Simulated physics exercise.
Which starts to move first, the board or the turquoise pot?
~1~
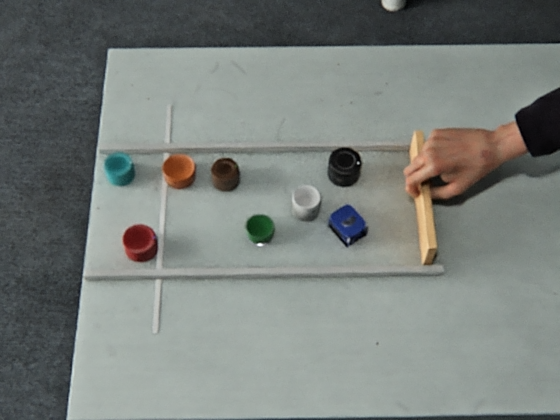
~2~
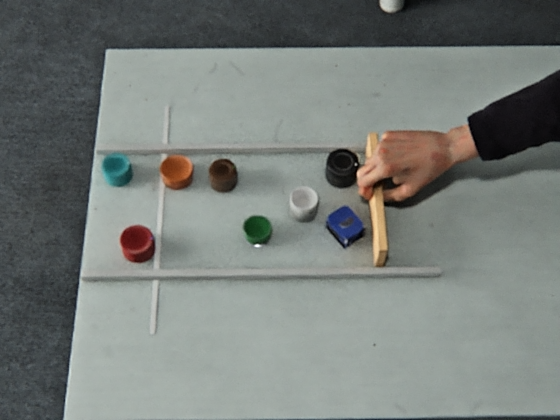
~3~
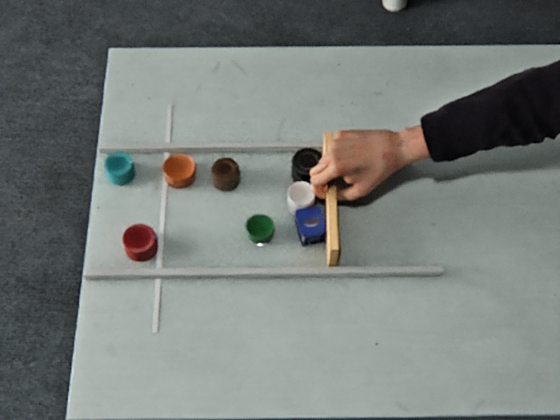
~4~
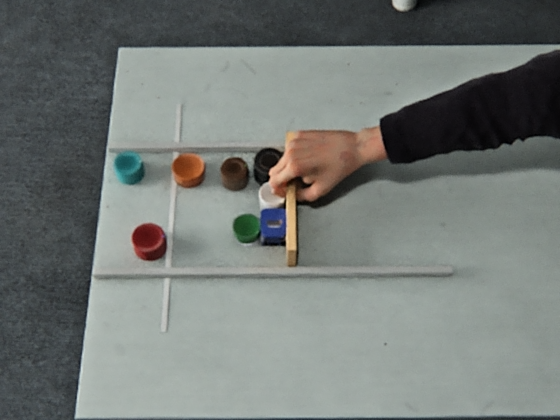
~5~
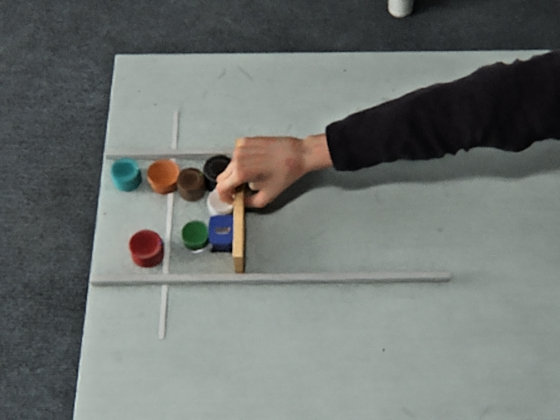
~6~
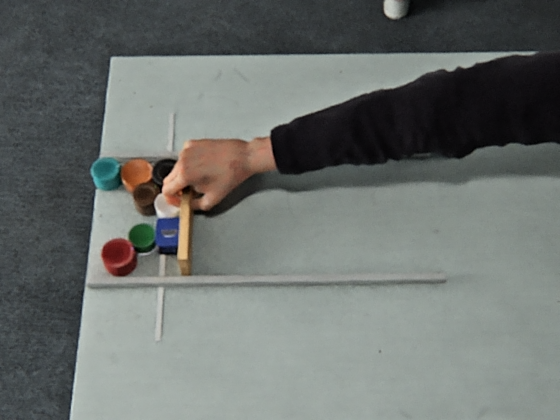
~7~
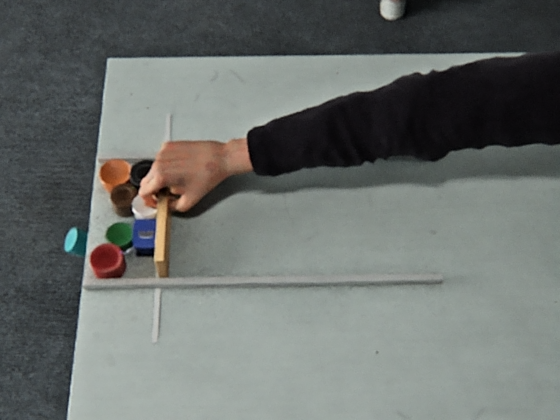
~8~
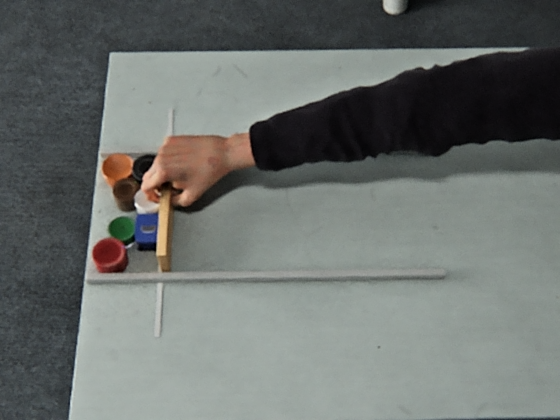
The board starts to move first, sliding left under the hand. The turquoise pot stays put until the other pots have bunched up near it.
